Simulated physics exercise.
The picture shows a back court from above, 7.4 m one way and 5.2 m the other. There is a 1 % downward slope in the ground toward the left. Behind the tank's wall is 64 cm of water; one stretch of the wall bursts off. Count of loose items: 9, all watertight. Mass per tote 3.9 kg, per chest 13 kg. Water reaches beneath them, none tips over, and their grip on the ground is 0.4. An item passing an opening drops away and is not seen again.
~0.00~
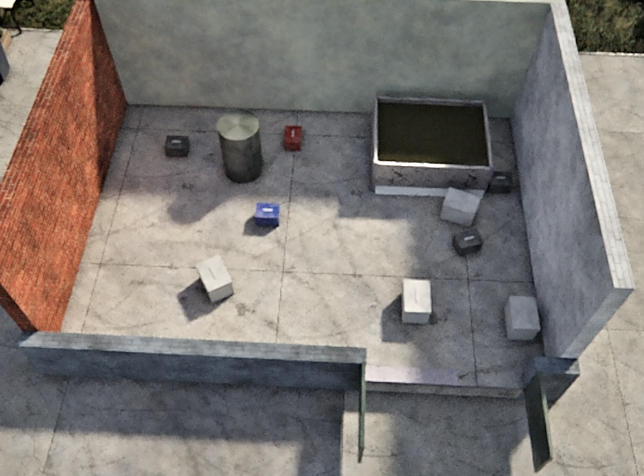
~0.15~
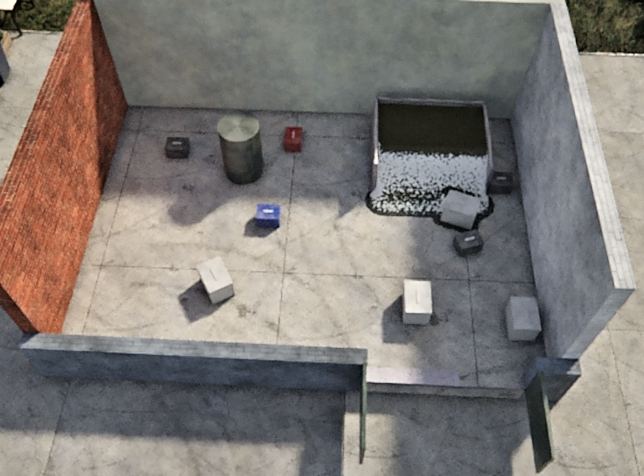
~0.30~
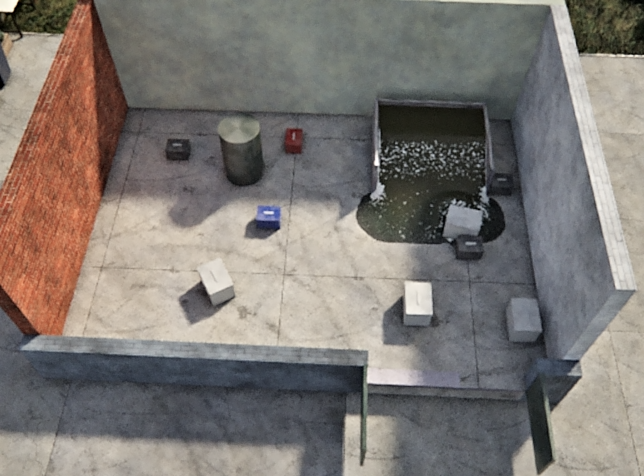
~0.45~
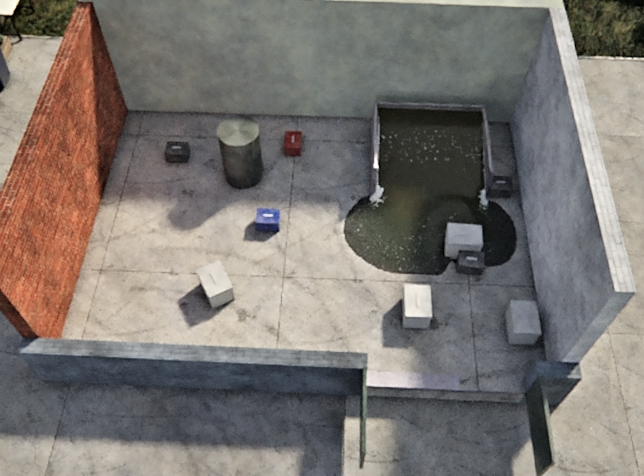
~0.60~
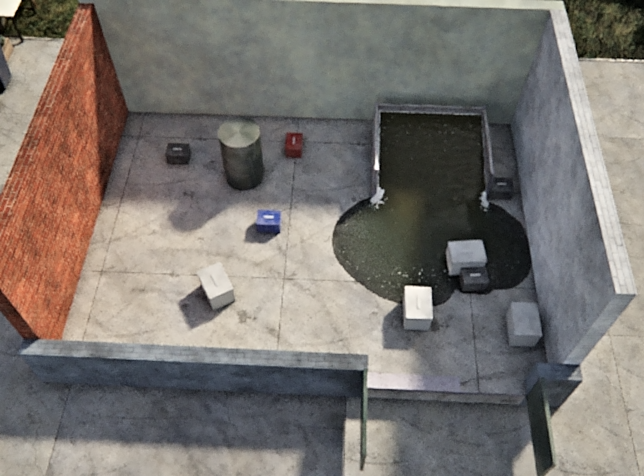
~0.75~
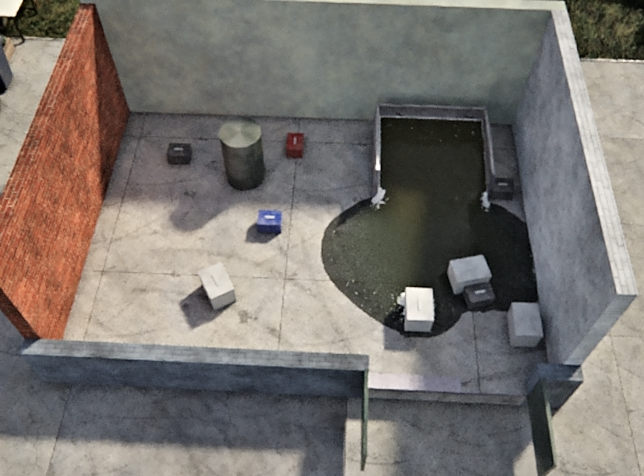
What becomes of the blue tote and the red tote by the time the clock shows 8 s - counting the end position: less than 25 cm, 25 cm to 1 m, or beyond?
Blue tote: Stays near its start. Red tote: Stays near its start.
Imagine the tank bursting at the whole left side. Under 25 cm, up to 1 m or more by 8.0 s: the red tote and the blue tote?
Then the red tote goes a great distance and the blue tote goes a great distance.
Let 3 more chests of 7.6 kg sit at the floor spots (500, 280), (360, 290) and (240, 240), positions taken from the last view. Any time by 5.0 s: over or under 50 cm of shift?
So that's beyond the threshold, beyond the threshold and within the threshold, in that sequence.
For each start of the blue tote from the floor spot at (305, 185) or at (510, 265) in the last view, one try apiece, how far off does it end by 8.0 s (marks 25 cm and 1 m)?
At the first spot it keeps its position; at the second it winds up far off.
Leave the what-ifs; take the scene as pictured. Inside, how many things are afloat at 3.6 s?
The number is 0.
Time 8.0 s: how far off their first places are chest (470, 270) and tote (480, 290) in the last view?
In turn: Gone out, washed out.
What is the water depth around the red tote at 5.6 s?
Roughly 0 cm deep.
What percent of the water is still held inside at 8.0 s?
48 %.
After 1.6 s the blue tote is near (270, 217), 0.0 m from its start, aground; the red tote is near (295, 141), 0.0 m from its start, aground; 3 of 9 are out; 1 afloat.
After 3.6 s the blue tote is near (270, 217), 0.0 m from its start, aground; the red tote is near (295, 141), 0.0 m from its start, aground; 4 of 9 are out; 0 afloat.
After 5.6 s the blue tote is near (270, 217), 0.0 m from its start, aground; the red tote is near (295, 141), 0.0 m from its start, aground; 4 of 9 are out; 0 afloat.
After 8.0 s the blue tote is near (270, 217), 0.0 m from its start, aground; the red tote is near (295, 141), 0.0 m from its start, aground; 4 of 9 are out; 0 afloat.
